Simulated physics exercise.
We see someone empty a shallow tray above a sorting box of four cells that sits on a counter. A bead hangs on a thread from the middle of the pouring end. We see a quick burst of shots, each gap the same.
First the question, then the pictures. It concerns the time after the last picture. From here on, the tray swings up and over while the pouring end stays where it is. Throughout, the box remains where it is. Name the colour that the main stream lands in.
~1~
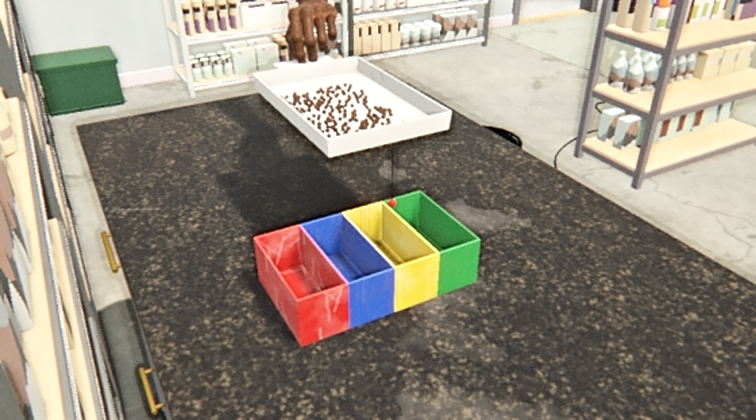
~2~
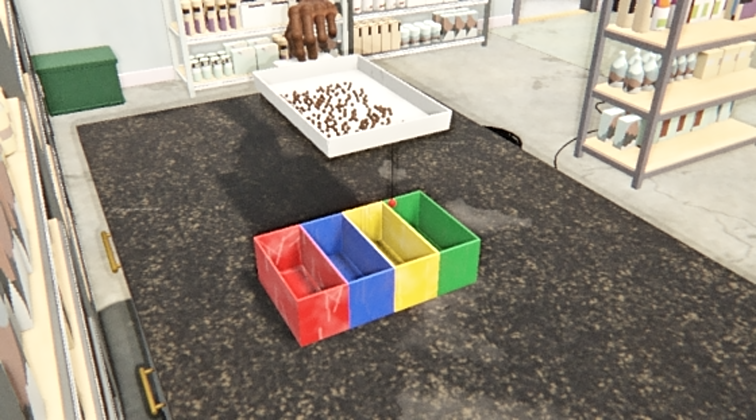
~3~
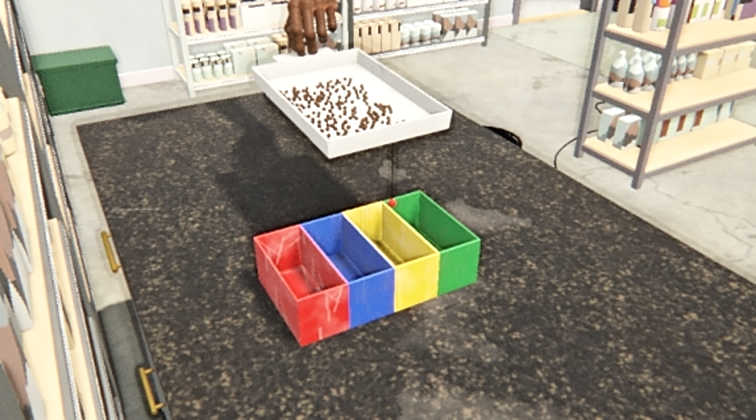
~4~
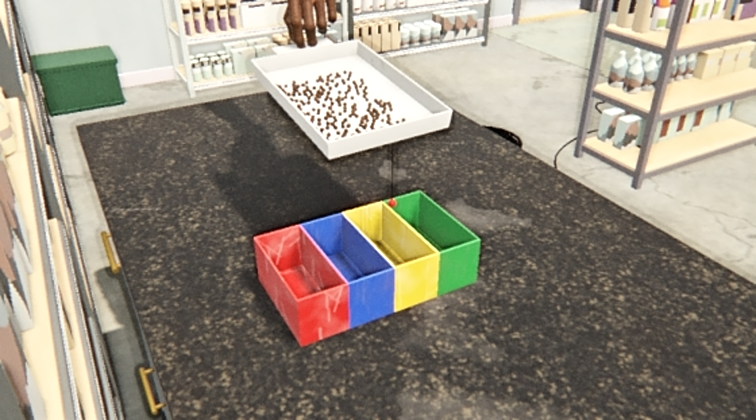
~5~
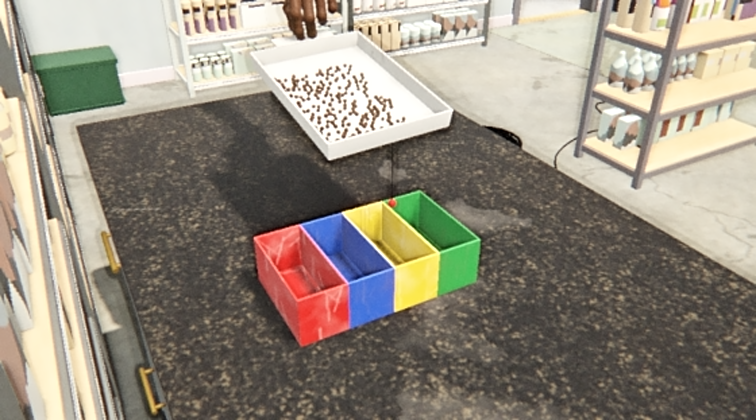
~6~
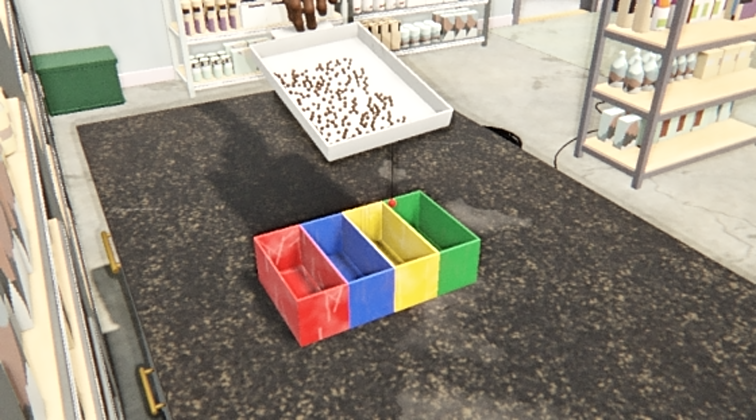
Blue.
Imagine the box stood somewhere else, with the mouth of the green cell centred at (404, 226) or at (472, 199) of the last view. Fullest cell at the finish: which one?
The first time it is yellow, and the second time it is the red cell.
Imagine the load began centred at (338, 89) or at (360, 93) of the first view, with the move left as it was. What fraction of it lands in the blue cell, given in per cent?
First case: Around 80 %; second case: Around 70 %.
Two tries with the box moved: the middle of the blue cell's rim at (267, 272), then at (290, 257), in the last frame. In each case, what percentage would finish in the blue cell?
First try: Roughly 0 per cent; second try: Roughly 0 per cent.
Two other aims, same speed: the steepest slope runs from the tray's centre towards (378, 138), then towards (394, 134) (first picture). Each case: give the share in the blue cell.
Close to 30 percent first and close to 0 percent second.
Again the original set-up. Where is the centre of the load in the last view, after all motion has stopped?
I'd mark it at roughly (352, 287).
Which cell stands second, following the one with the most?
The yellow cell.
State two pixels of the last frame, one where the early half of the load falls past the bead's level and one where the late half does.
It goes through near (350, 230) first, then near (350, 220).
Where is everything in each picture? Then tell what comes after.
Corners of the pouring end near (329, 138) and (449, 111), level; middle of the load near (345, 114), allspice berries; bead on its thread near (392, 203); red cell near (324, 311); blue cell near (372, 294); yellow cell near (416, 278); green cell near (458, 264), in the first picture.
Corners of the pouring end near (329, 139) and (449, 111), level; middle of the load near (345, 113), in the second picture.
Corners of the pouring end near (329, 140) and (449, 111), tipped barely, lowest at the left corner; middle of the load near (345, 111), in the third picture.
Corners of the pouring end near (329, 141) and (450, 110), tipped a little, lowest at the left corner; middle of the load near (345, 108), in the fourth picture.
Corners of the pouring end near (329, 143) and (450, 110), tipped a little, lowest at the left corner; middle of the load near (345, 105), in the fifth picture.
Corners of the pouring end near (329, 145) and (451, 109), tipped a little, lowest at the left corner; middle of the load near (345, 103); red cell near (324, 311); blue cell near (372, 294); yellow cell near (416, 278); green cell near (458, 264), in the sixth picture.
Shortly afterwards, tray tipped steeply; the whole lot on the tray.
Next, tray tipped right over; all but a few on the tray; only a few in the blue cell.
Some moments later, tray tipped past a quarter turn; the bulk in the blue cell; near a quarter in the yellow cell.
In the end, tray tipped past a quarter turn; the bulk in the blue cell; near a quarter in the yellow cell; none at all in the red cell; none at all in the green cell.
